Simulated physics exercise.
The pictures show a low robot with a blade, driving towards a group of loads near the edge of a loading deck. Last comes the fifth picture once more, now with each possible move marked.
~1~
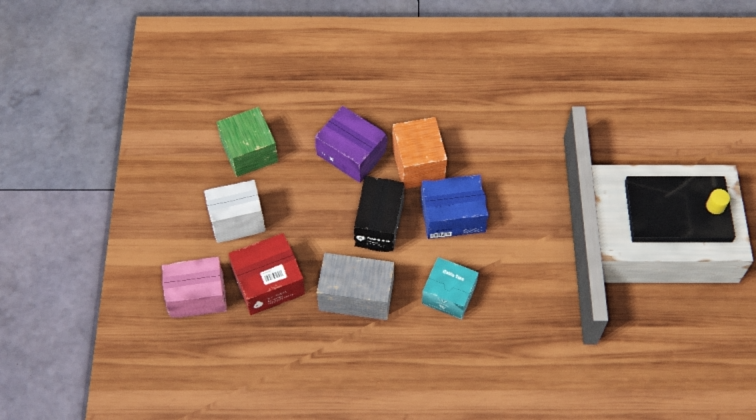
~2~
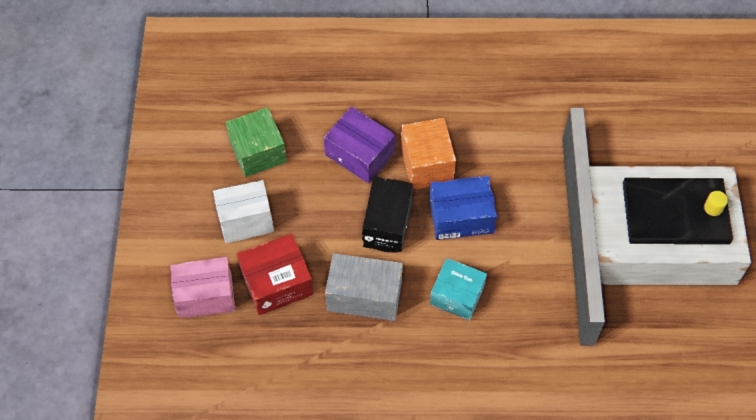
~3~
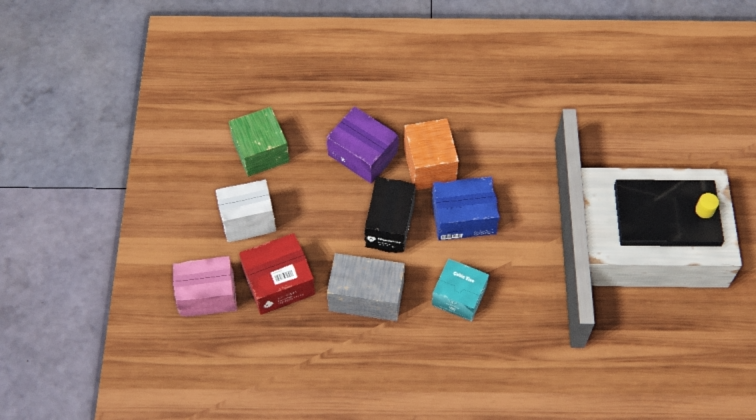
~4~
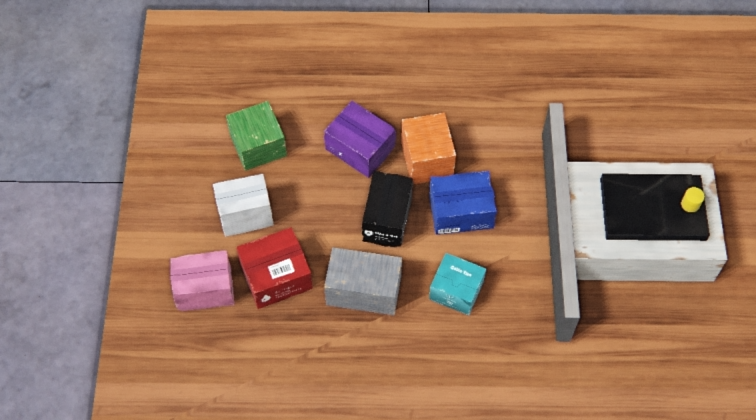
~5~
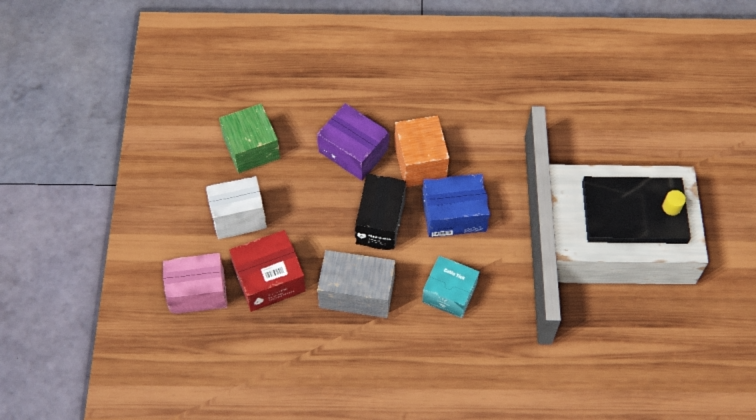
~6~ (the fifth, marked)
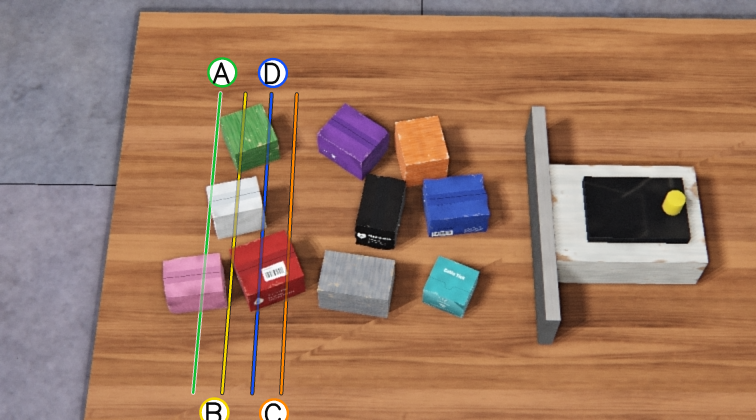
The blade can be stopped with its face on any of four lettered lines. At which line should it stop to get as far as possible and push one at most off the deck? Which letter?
D is the last line within the limit.
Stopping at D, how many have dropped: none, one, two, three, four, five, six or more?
One.
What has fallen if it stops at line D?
The pink parcel goes over.
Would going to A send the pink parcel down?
Yes.
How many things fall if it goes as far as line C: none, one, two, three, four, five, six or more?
By then, one.
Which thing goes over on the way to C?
The pink parcel goes over.
On the marked copy, A at (208, 232); B at (235, 233); C at (290, 233); D at (263, 233).
With D. Early on, robot (526, 207); turquoise box (414, 295); orange crate (412, 149).
Further on, robot (424, 206); pink parcel (130, 279); red parcel (191, 264).
At the end, robot (347, 205); pink parcel over the edge; red parcel (116, 262); one fallen.
As for the rest, A drops four; B drops four; C is within the limit but short.
